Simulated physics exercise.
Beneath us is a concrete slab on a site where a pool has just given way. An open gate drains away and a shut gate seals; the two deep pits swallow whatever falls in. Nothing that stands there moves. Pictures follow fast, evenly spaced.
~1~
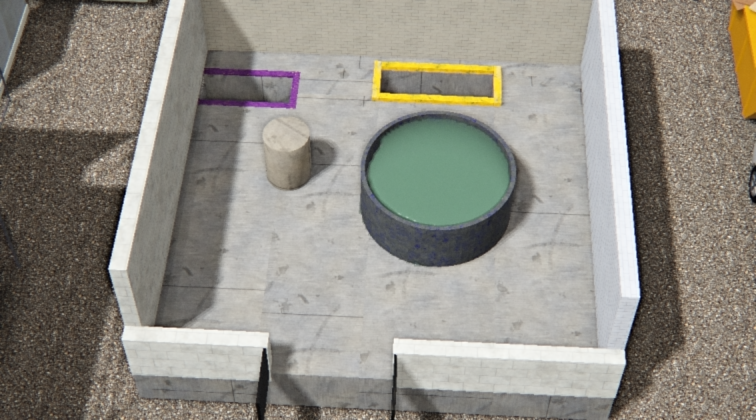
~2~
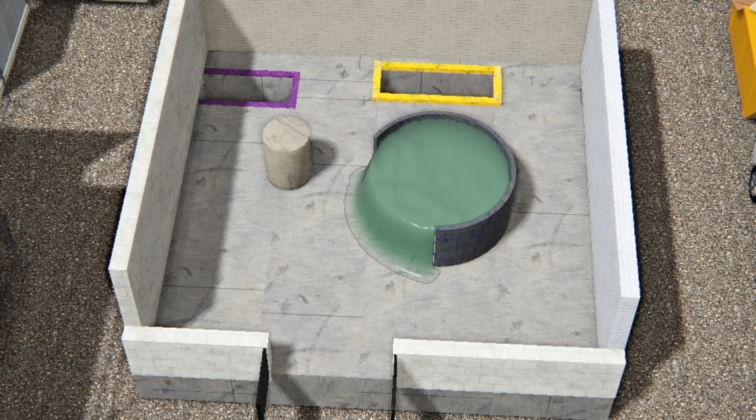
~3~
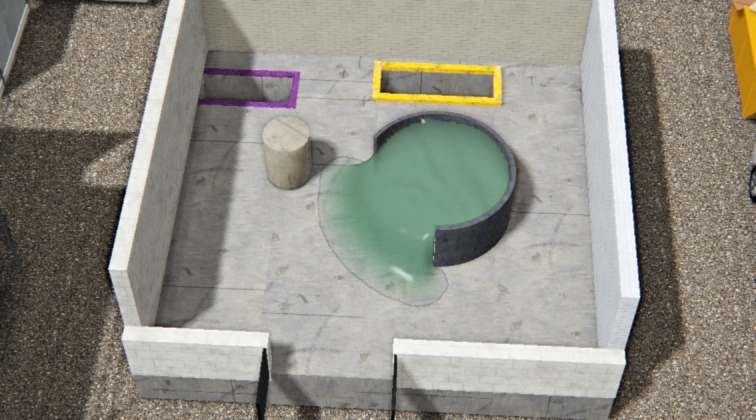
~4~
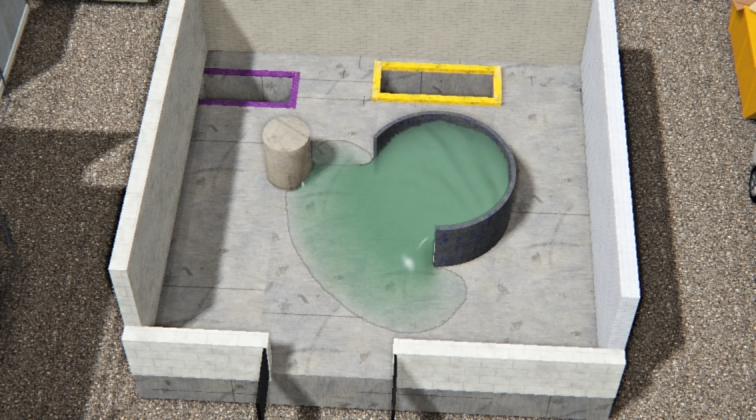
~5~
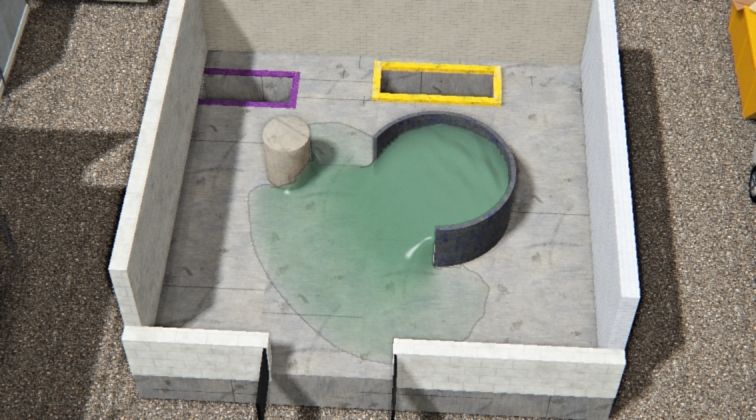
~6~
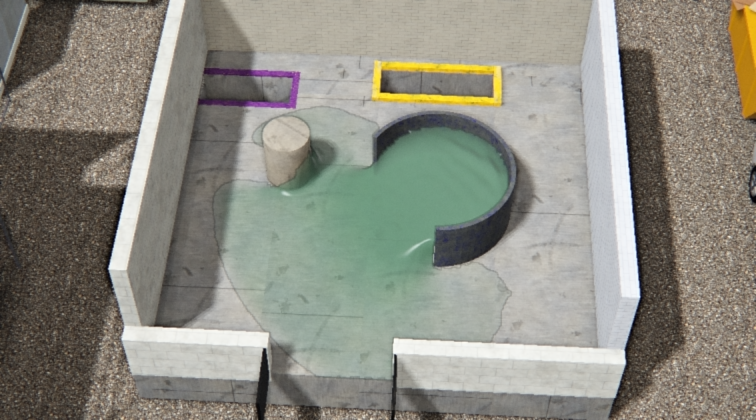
We see a round, dark-walled pool of green water standing in a walled concrete yard; its lower-left side opens, and water pours out, spreading across the slab around a short pillar and down to the gap in the front wall.
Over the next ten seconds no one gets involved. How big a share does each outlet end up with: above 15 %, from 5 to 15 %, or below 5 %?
Gate: Upwards of fifteen per cent. Yellow pit: Short of a twentieth. Purple pit: Upwards of fifteen per cent.
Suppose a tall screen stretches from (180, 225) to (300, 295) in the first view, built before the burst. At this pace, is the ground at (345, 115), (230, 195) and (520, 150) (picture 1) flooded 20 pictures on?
Result, listed order: Spot 1 reached by the flood, spot 2 reached by the flood, spot 3 kept clear of the flood.
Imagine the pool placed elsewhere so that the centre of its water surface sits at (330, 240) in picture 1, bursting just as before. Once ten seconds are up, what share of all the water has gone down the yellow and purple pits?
I'd say the yellow pit takes 0 % while the purple pit takes 40 %.
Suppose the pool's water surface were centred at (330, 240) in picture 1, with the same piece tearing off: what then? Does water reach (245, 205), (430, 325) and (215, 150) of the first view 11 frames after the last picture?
Taking them as they were asked, they come out soaked, bone dry, soaked.
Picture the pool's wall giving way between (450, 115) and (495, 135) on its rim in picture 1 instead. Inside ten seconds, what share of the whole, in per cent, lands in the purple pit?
Share recorded - purple: 8 %.
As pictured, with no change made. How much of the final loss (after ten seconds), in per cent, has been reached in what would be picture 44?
I'd estimate some 75 per cent.
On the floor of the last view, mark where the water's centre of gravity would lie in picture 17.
At roughly (309, 248).
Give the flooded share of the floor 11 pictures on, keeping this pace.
I'd guess some 55 per cent.
A moment on, water covers 45 % of the floor; the gate 5 %, the yellow pit 0 %, the purple pit 1 %.
Next, water covers 55 % of the floor; the gate 10 %, the yellow pit 0 %, the purple pit 2 %.
Then, water covers 60 % of the floor; the gate 17 %, the yellow pit 0 %, the purple pit 5 %.
Later, water covers 80 % of the floor; the gate 24 %, the yellow pit 0 %, the purple pit 15 %.
In the end, water covers 95 % of the floor; the gate 28 %, the yellow pit 0 %, the purple pit 23 %.
